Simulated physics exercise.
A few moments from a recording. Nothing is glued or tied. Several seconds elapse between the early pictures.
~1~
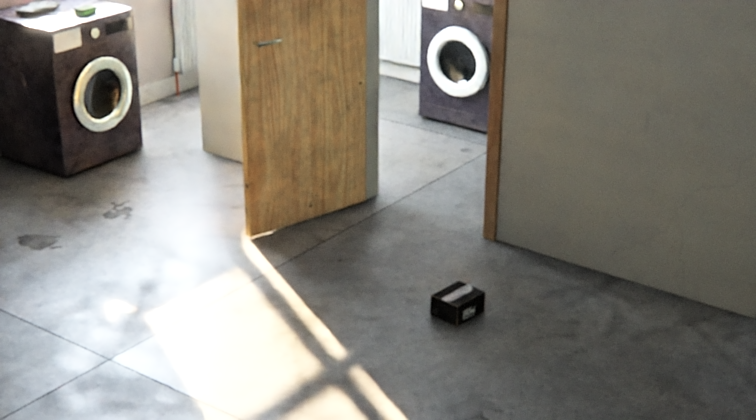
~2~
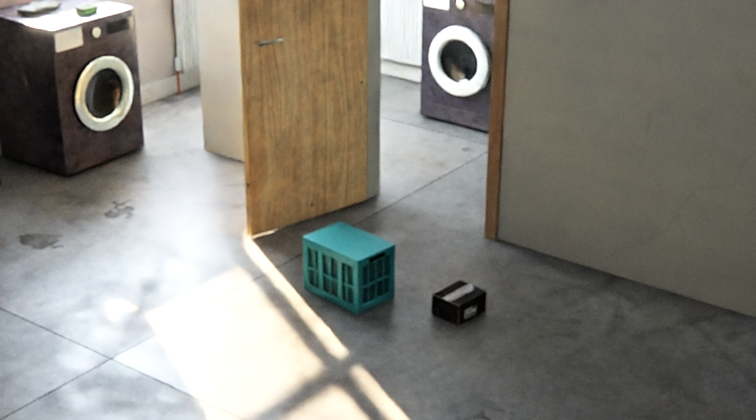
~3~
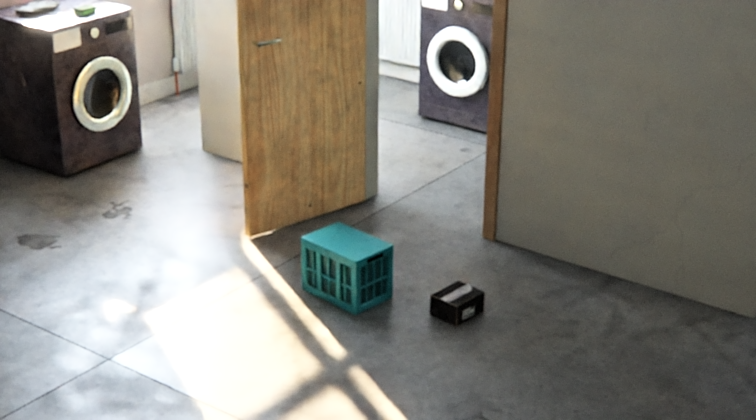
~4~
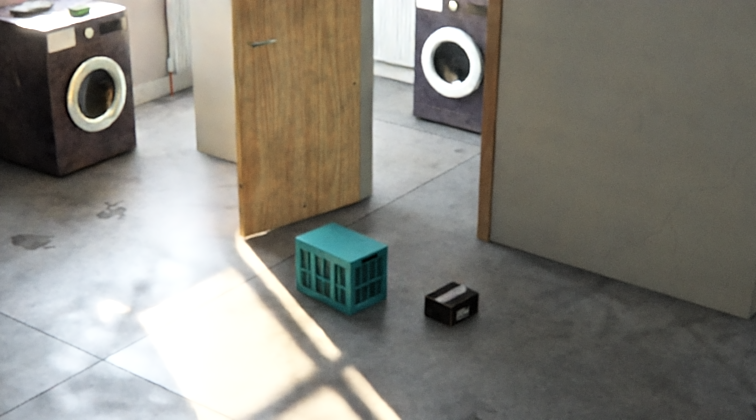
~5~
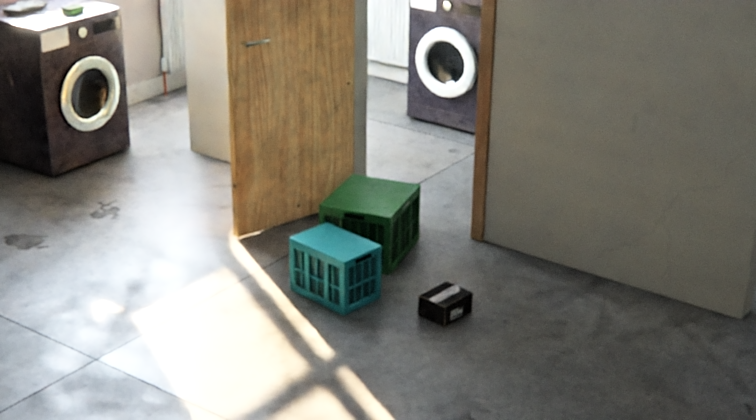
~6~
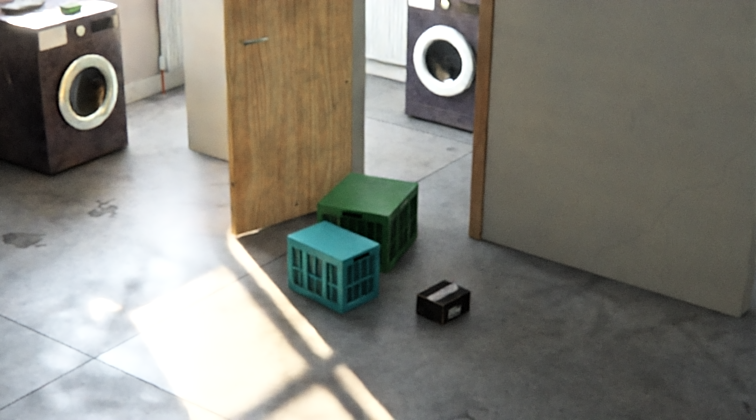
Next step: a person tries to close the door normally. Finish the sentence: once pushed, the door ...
... never meets the frame.
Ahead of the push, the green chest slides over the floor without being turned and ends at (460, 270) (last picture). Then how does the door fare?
Then it swings home.
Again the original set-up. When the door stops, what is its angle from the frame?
Some 60°.
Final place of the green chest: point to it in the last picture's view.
It winds up at roughly (378, 221).
Then, 0.50 s later than the last frame, door 89° open.
Then, 0.70 s later than the last frame, door 76° open.
Then, 0.90 s later than the last frame, door 65° open; green chest moved a little near (372, 221).
When it is over, door 61° open; all 3 as before. End places, in pixels of the last picture, green chest near (378, 221).
